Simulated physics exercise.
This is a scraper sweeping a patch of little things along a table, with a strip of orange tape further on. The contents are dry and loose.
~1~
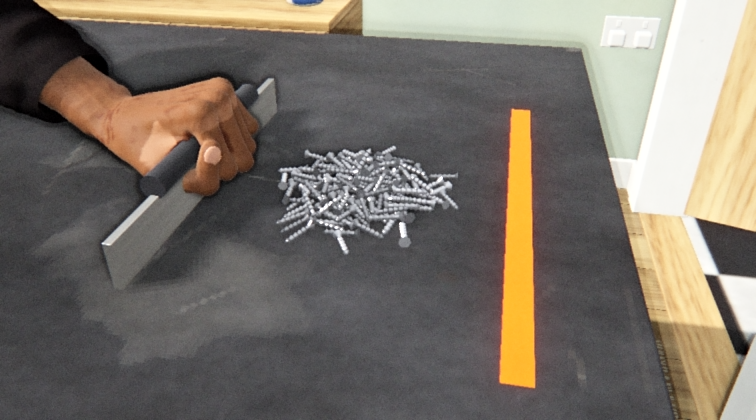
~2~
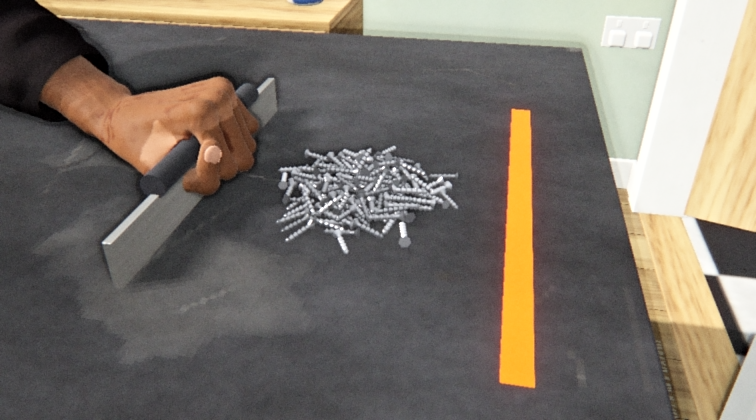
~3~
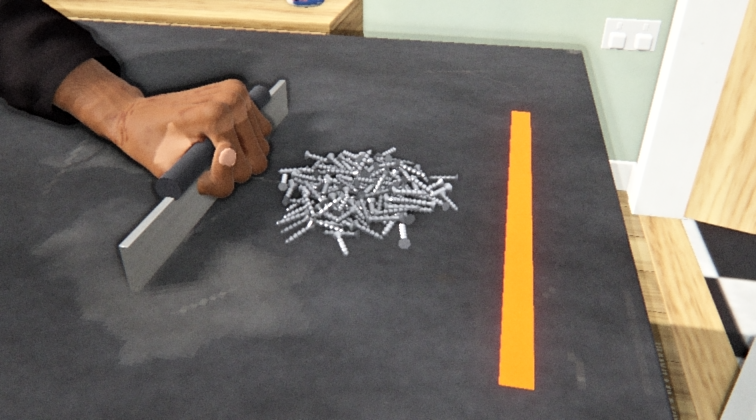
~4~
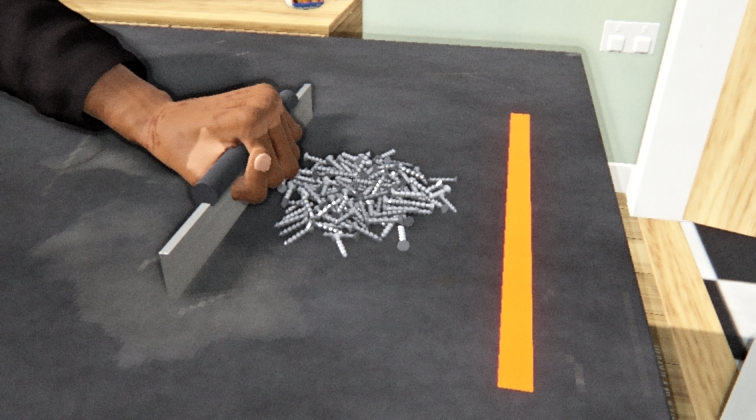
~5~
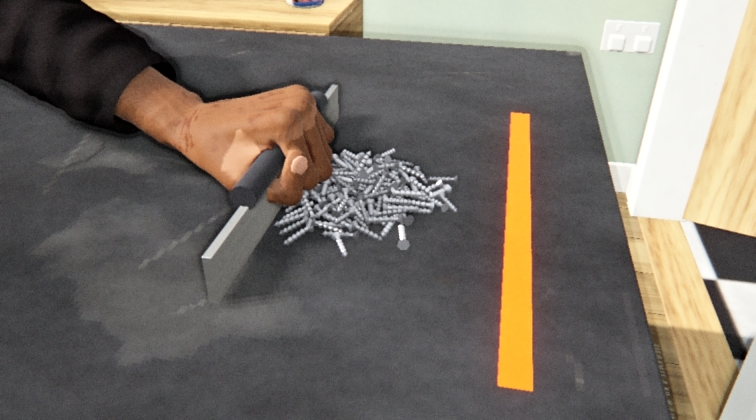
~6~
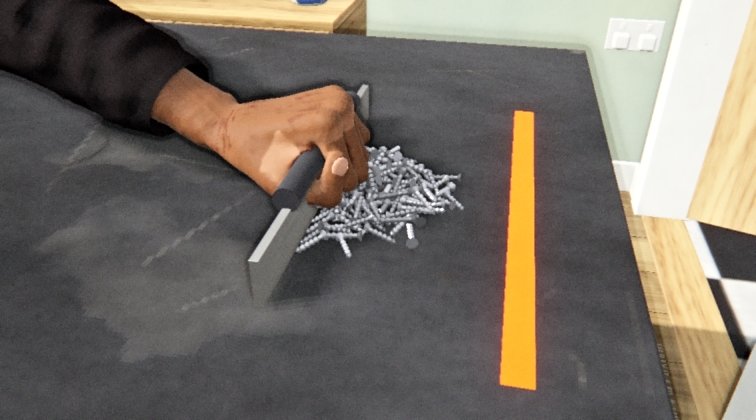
On a dark tabletop marked with an orange strip, a hand held a scraper still beside a pile of steel screws, then slid it to the right into the pile, pushing many of them along.
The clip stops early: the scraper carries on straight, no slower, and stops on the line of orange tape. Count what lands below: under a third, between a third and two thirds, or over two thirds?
The part that falls is less than a third.
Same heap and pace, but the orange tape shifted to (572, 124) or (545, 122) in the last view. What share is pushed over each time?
About 80 and 30 per cent.
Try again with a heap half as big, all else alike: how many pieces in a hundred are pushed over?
About 0 per cent.
Soon after the last picture, scraper still moving, near (434, 161); heap all on the table, its front near (544, 201).
A little later, scraper stopped at the orange tape; heap a stray few over the edge.
Later still, scraper stopped at the orange tape; heap a small part over the edge.
At rest, scraper stopped at the orange tape; heap a small part over the edge.
